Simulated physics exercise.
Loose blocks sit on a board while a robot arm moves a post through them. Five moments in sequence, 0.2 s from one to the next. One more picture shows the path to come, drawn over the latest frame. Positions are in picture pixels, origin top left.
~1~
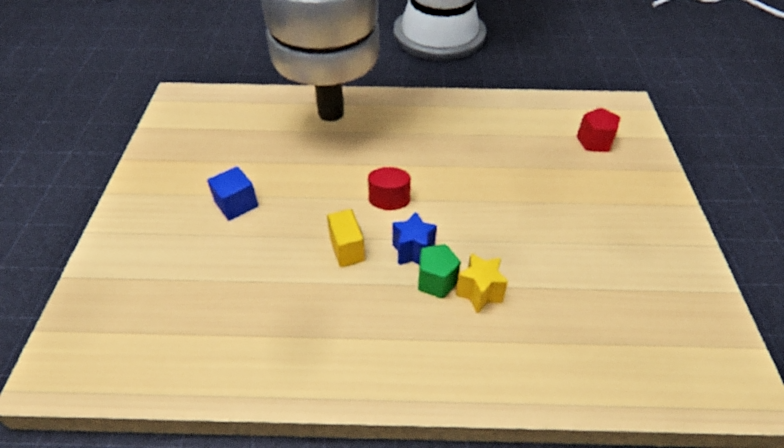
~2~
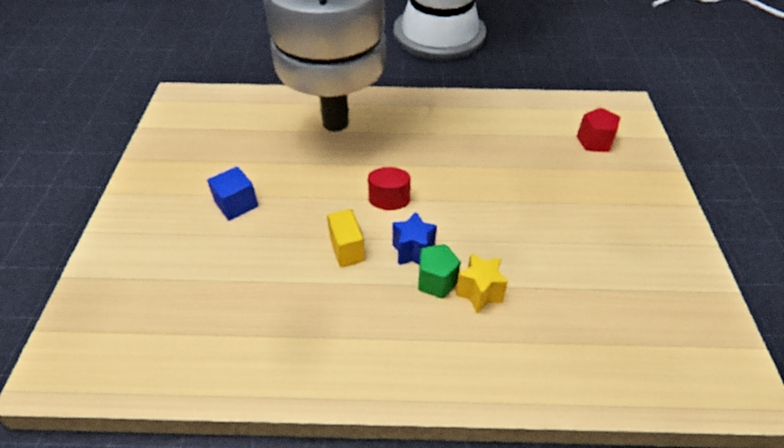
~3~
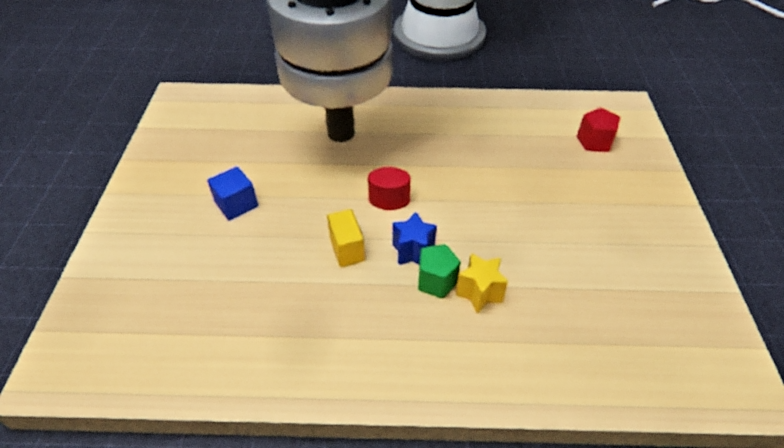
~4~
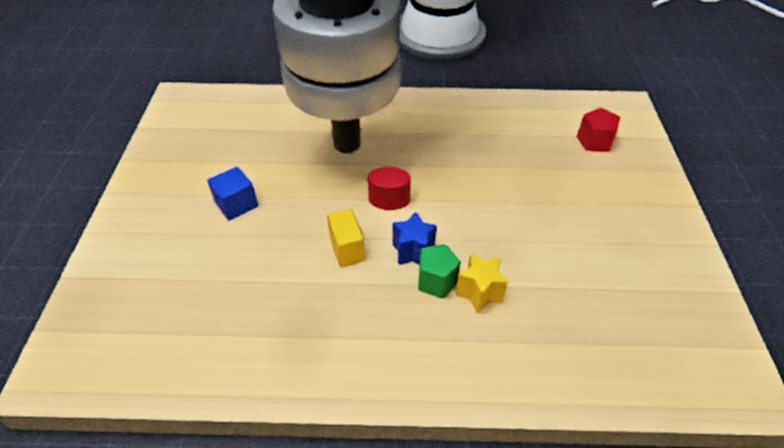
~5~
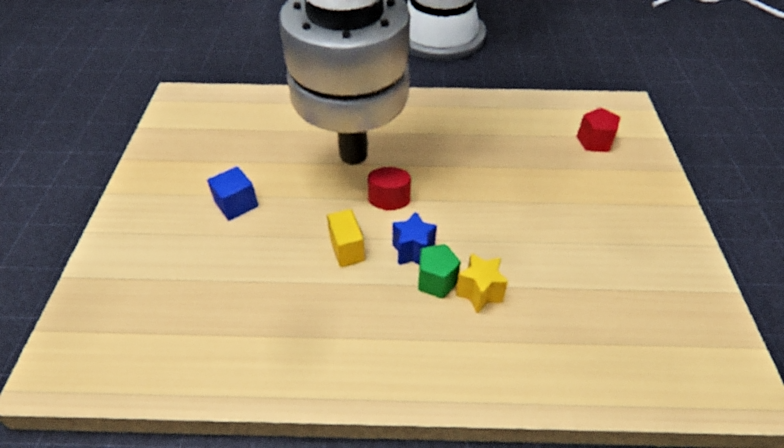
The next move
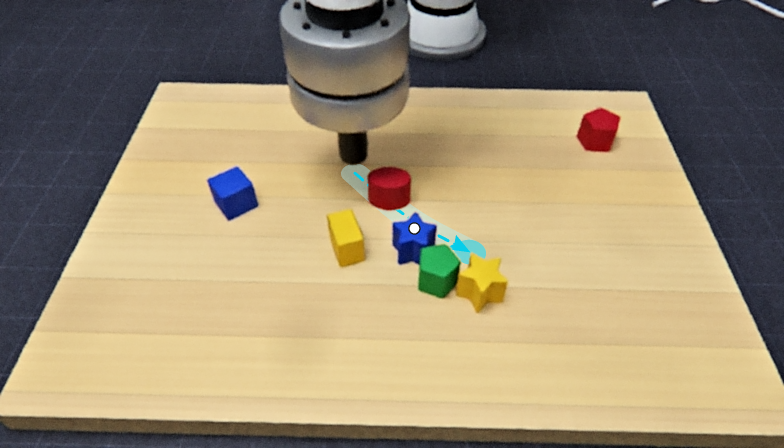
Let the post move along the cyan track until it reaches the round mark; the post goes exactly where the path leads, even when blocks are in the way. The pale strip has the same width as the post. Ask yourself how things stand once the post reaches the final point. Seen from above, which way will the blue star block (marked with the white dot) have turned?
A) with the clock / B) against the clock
The answer is A.
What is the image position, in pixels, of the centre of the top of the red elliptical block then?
At the end it should sit near (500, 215).
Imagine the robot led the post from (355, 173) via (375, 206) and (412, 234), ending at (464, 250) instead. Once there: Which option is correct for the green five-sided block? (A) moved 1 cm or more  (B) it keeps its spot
Choice A: Moved 1 cm or more.
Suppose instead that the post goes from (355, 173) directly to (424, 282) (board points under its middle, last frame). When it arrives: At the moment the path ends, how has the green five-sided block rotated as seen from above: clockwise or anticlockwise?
It twists with the clock when seen from above.
The drawn path runs from (355, 173) over (404, 214) to (470, 252); the dot is on the blue star block.
The first path, step by step. One third of the way, post (386, 184); red elliptical block (414, 191), turned 20° anticlockwise.
Two thirds of the way, post (426, 212); red elliptical block (459, 208), turned 70° anticlockwise; blue star block (417, 233), turned 20° clockwise; green five-sided block (439, 263), turned 15° anticlockwise.
At the end, post (473, 236); red elliptical block (500, 215), turned 150° anticlockwise; blue star block (429, 236), turned 80° clockwise; green five-sided block (437, 271), turned 20° anticlockwise; yellow star block not moved.
